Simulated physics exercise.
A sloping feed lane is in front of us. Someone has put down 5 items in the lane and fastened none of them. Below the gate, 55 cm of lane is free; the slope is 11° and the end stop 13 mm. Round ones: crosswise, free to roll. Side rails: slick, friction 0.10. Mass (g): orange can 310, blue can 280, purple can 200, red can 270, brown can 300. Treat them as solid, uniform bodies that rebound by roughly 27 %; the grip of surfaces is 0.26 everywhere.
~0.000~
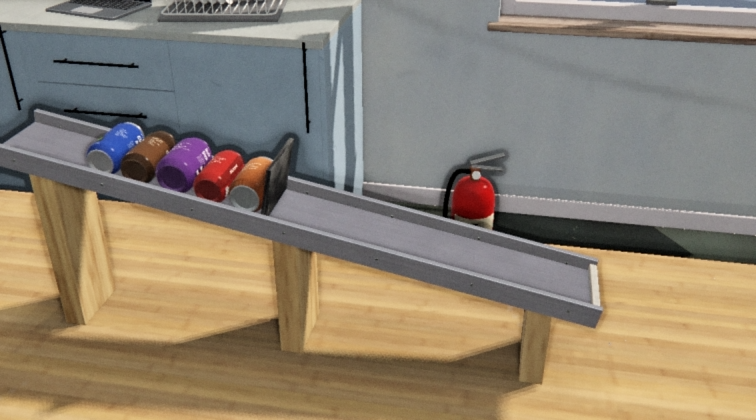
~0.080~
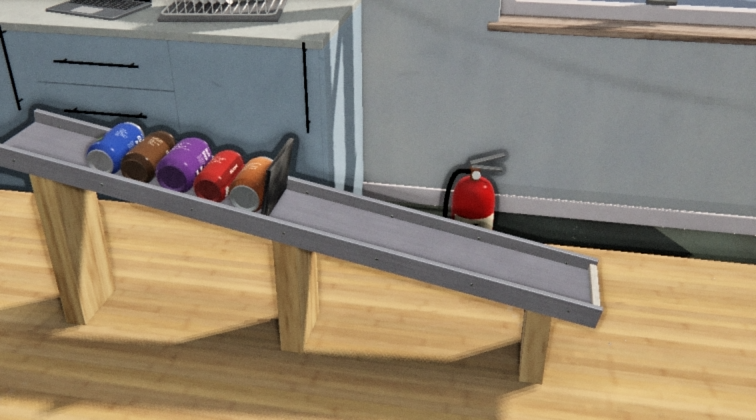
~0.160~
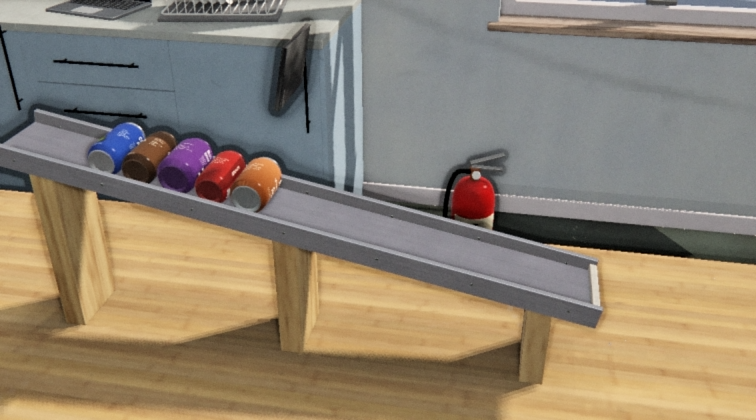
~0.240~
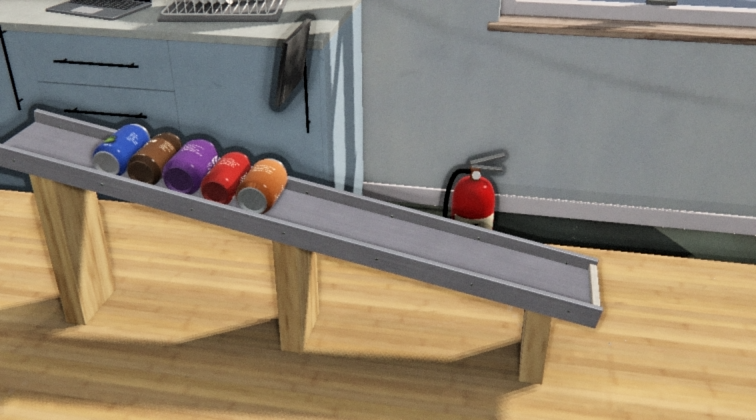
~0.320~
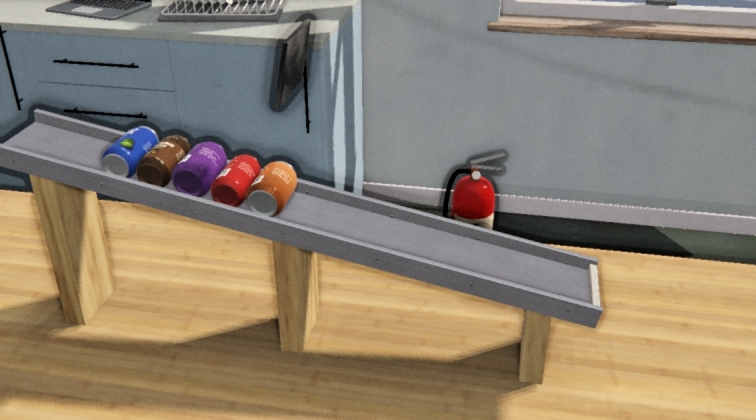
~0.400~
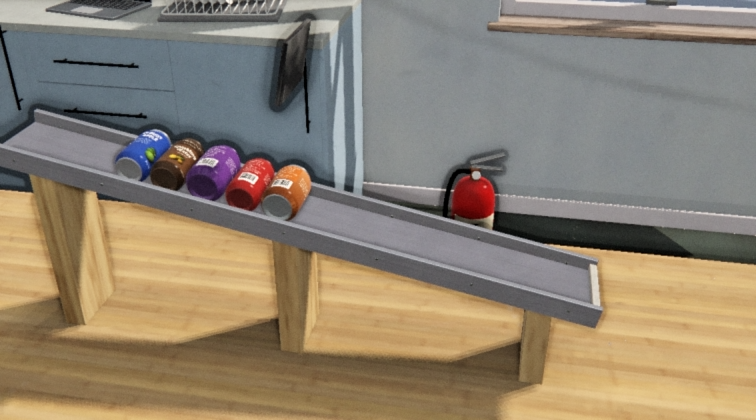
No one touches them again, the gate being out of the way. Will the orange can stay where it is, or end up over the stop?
It ends up over the stop.
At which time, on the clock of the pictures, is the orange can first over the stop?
At around 1.1 seconds on the pictures' clock.
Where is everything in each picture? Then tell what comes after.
Gate shut; orange can (255, 185); blue can (116, 149), in the first picture.
Red can (220, 177); brown can (149, 158), in the second picture.
Leader 55 cm from the stop; blue can (117, 149); purple can (186, 166), in the third picture.
Leader 54 cm from the stop; red can (227, 179); brown can (156, 159), in the fourth picture.
Leader 52 cm from the stop; orange can (272, 189); blue can (131, 153), in the fifth picture.
Leader 49 cm from the stop; orange can (286, 193); red can (251, 185), in the sixth picture.
After 0.80 s, leader 26 cm from the stop; orange can near (423, 230).
After 1.10 s, orange can near (595, 265).
After 1.50 s, orange can, purple can, red can and brown can now over the stop.
After 2.10 s, blue can stopped.
At rest (2.4 s), over the stop, orange can, purple can, red can and brown can; the last one in the lane.
